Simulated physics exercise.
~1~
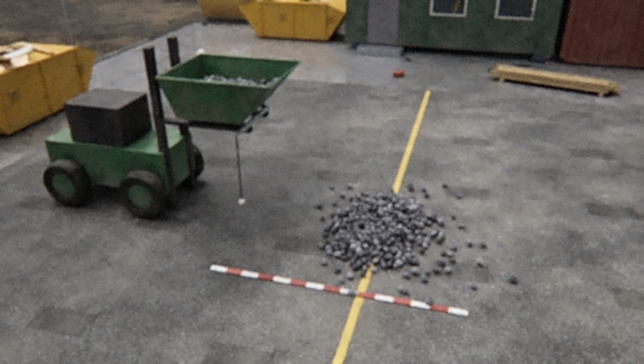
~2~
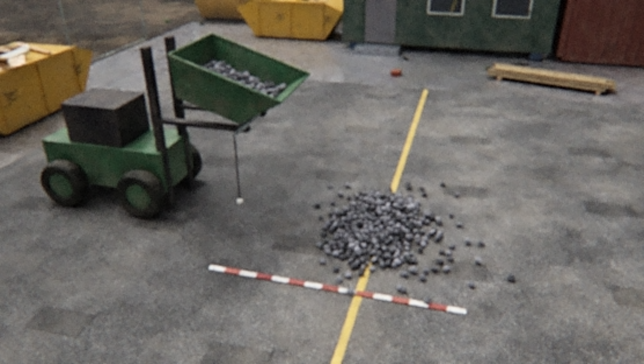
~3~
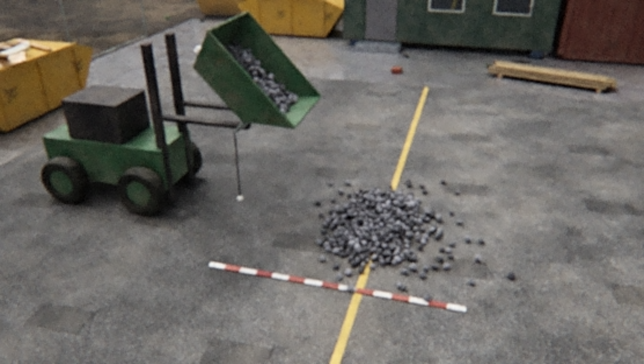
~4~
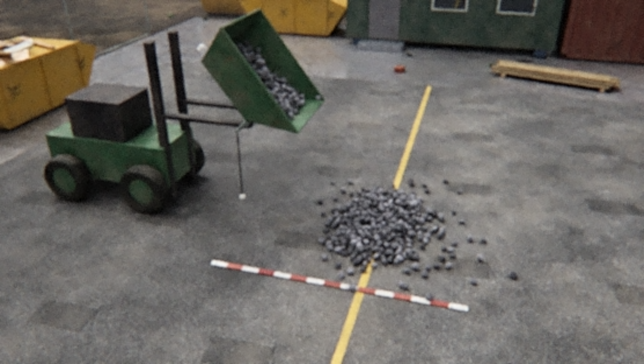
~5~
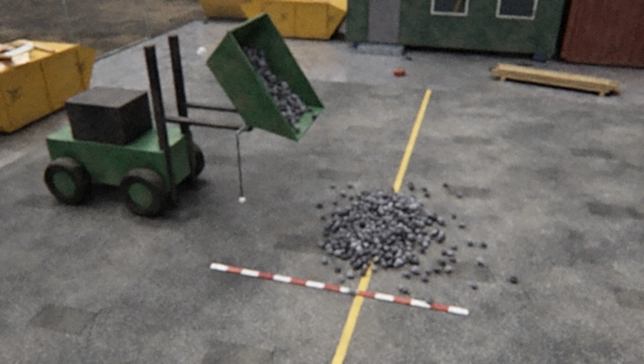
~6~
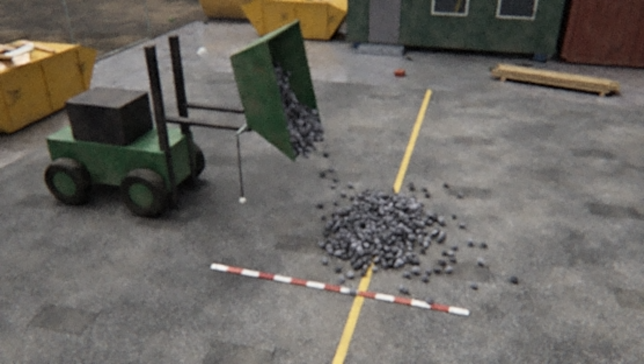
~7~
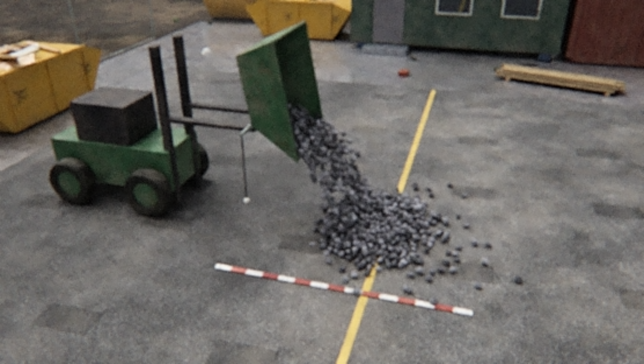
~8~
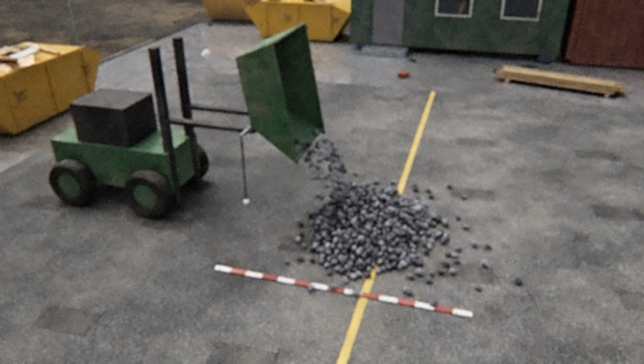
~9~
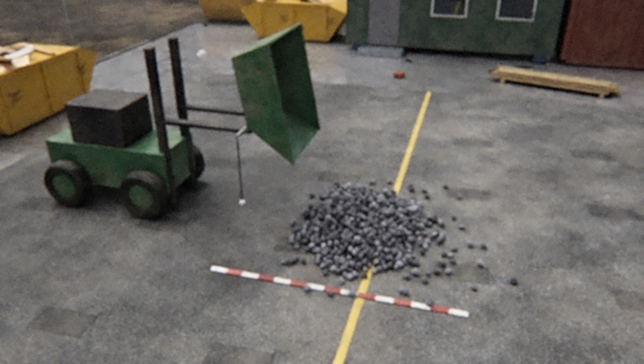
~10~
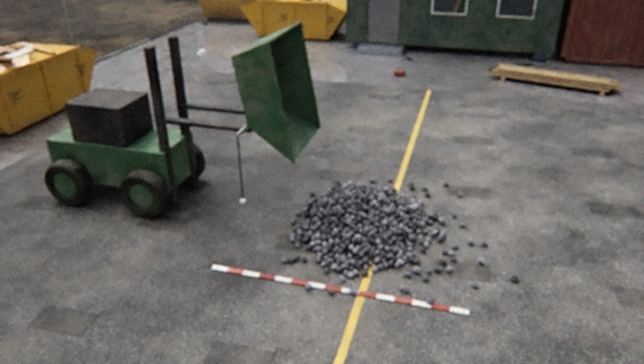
Green fork truck tipping its skip steeply until grey stones slide out onto a loose heap across a yellow line, ending empty.
